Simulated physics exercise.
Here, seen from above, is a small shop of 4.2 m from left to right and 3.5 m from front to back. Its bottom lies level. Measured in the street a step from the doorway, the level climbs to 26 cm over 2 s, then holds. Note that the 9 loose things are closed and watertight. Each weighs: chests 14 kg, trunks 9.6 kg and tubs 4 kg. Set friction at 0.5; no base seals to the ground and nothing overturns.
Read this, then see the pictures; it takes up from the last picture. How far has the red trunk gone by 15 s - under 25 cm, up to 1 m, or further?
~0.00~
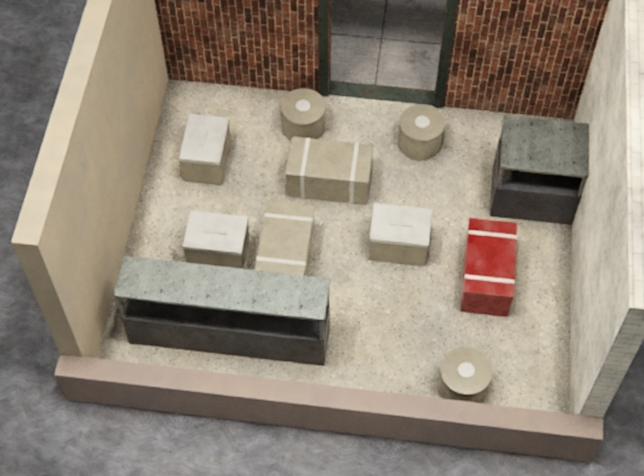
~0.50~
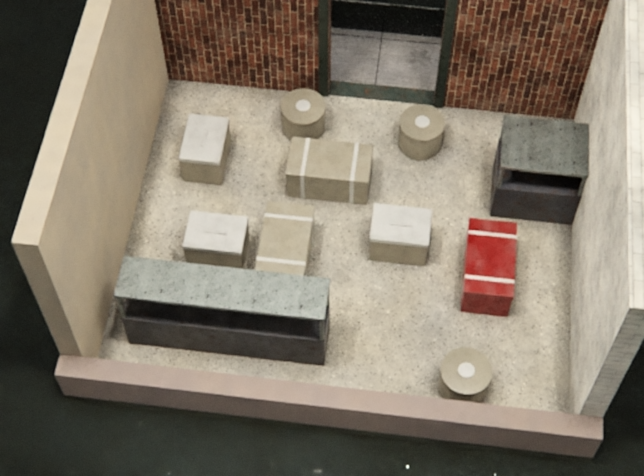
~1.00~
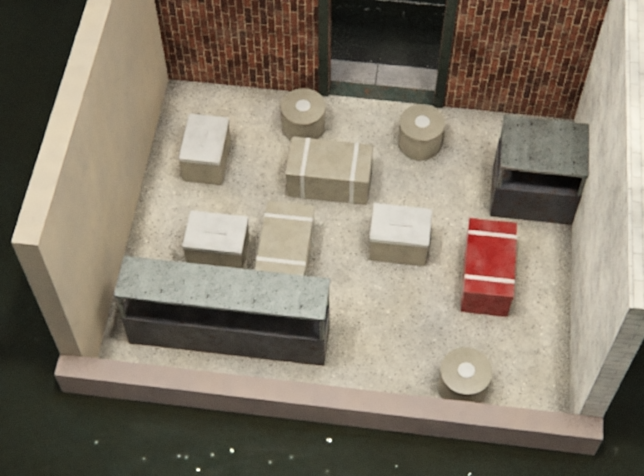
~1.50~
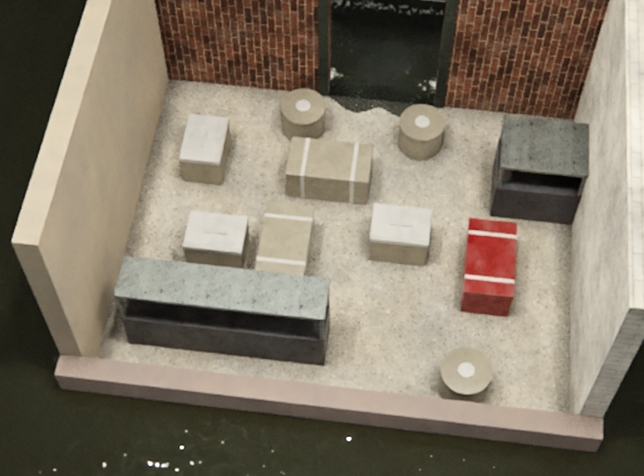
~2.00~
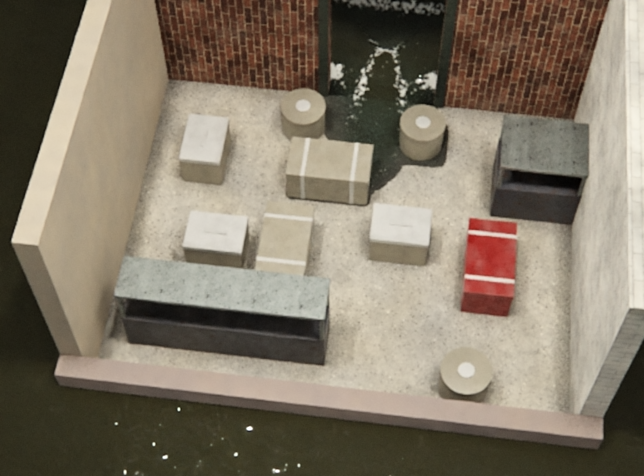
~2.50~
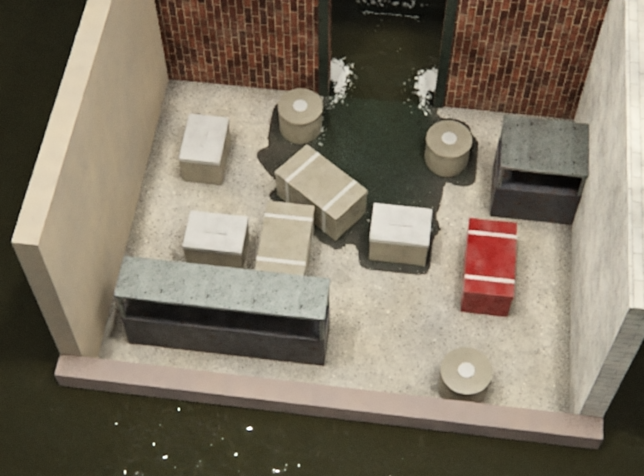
It's set to drift part of a metre.
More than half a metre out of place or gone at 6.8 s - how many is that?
By then 7.
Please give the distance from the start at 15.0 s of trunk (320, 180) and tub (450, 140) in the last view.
In turn: 120 cm, 150 cm.
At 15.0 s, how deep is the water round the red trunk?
Depth: About 19 cm.
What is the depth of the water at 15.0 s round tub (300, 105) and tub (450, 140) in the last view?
First about 13 cm, second about 20 cm.
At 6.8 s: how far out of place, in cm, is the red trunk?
Roughly 50 cm.
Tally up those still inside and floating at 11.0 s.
At that instant the tally stands at 9.
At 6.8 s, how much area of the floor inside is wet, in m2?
The covered patch comes to about 14 m2.
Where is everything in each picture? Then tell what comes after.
The red trunk at (491, 257), on the bottom; 0.0 m2 under water; 0 of 9 have shifted, in the first picture.
The red trunk at (491, 257) rests on the ground; water covers 0.0 m2; 0 of 9 have shifted, in the second picture.
The red trunk at (491, 257) rests on the ground; 0.0 m2 under water; 0 of 9 have shifted, in the third picture.
The red trunk at (491, 257), on the bottom; 0.1 m2 under water; 0 of 9 have shifted, in the fourth picture.
The red trunk at (491, 257), on the bottom; water covers 0.8 m2; 0 of 9 have shifted, in the fifth picture.
The red trunk at (491, 257) rests on the ground; 2.3 m2 under water; 2 of 9 have shifted, in the sixth picture.
After 3.5 s the red trunk is near (519, 274), 0.3 m from its start, aground; 2 afloat.
After 6.8 s the red trunk is near (529, 284), 0.5 m from its start, afloat; 8 afloat.
After 11.0 s the red trunk is near (416, 316), 1.0 m from its start, afloat; 9 afloat.
After 15.0 s the red trunk is near (524, 279), 0.4 m from its start, afloat; 9 afloat.
